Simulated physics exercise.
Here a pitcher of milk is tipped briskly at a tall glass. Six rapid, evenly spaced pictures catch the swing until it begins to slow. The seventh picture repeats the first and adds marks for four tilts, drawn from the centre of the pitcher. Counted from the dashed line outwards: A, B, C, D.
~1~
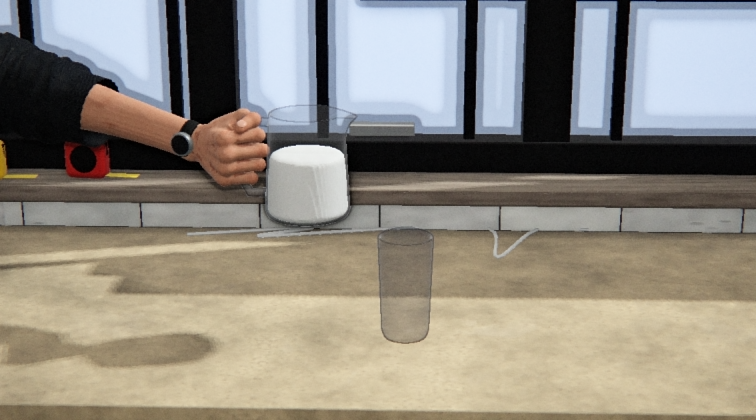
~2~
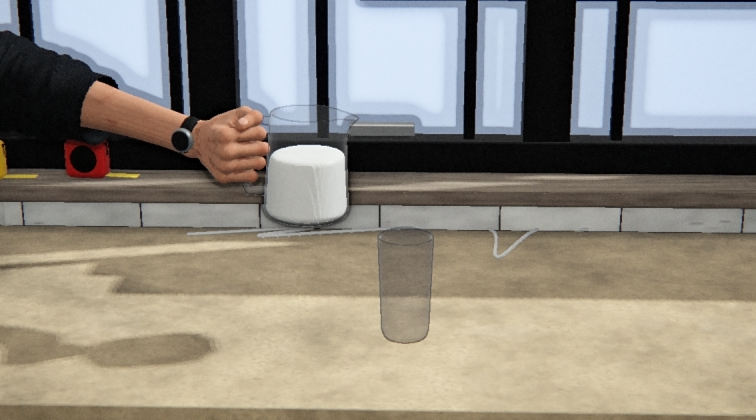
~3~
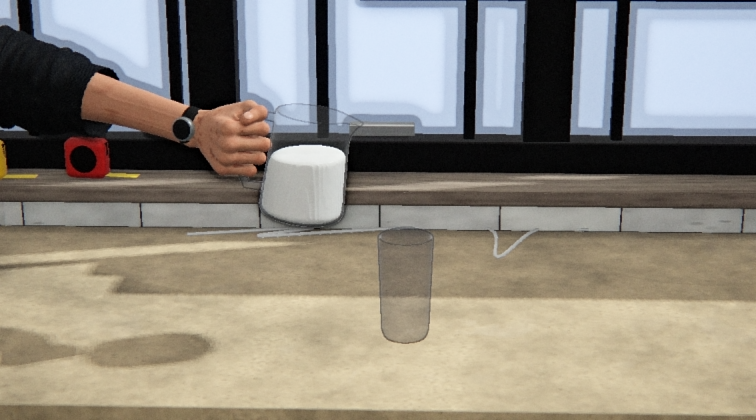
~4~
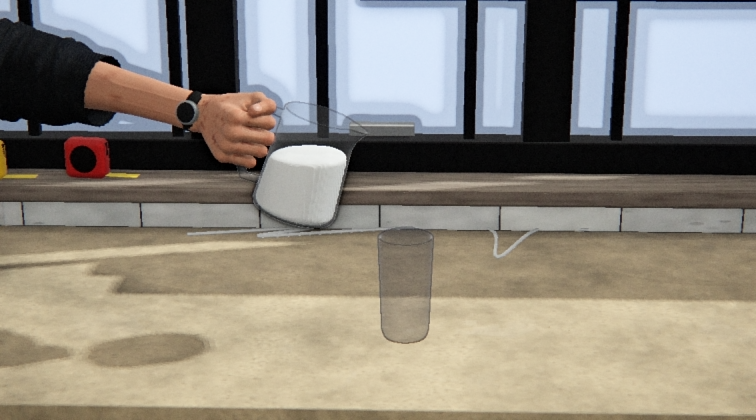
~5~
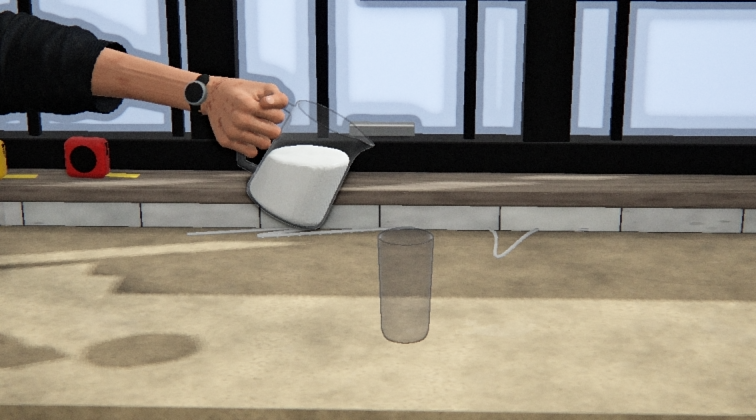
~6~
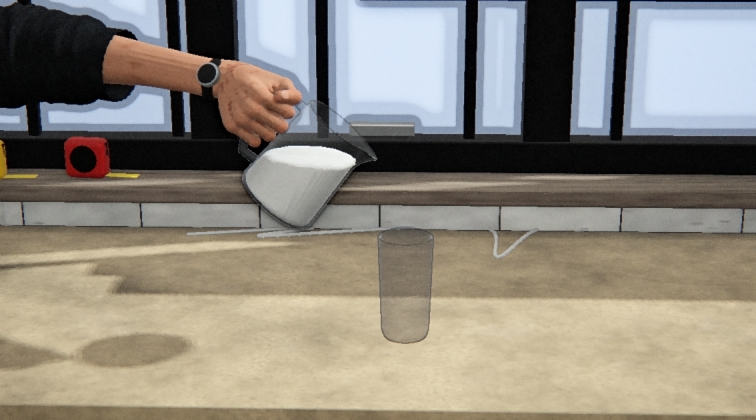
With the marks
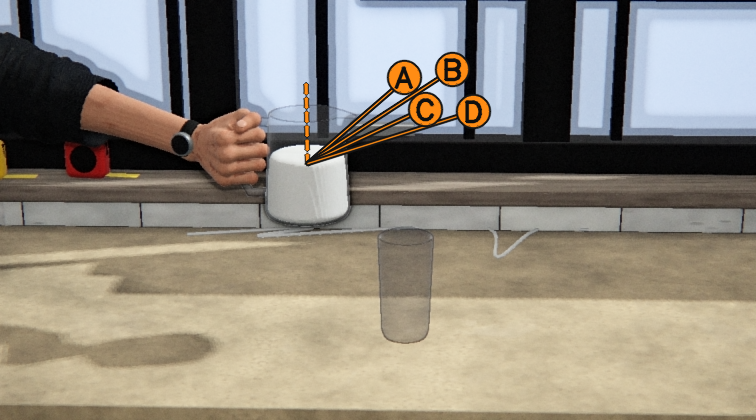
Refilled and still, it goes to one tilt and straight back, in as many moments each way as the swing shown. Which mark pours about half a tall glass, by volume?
The answer is tilt D.
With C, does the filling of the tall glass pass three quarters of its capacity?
No, it does not.
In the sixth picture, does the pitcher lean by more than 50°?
No, it does not.
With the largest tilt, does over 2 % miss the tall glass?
No, it does not.
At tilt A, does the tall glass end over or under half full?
Under half.
In orange, A at (392, 90); B at (438, 78); C at (409, 115); D at (456, 116).
Choosing A, the tall glass ends with about 3 % of what it can hold.
Choosing B, the tall glass ends with about 13 % of what it can hold.
Choosing C, the tall glass ends with about 30 % of what it can hold.
Choosing D, the tall glass ends with about 51 % of what it can hold.
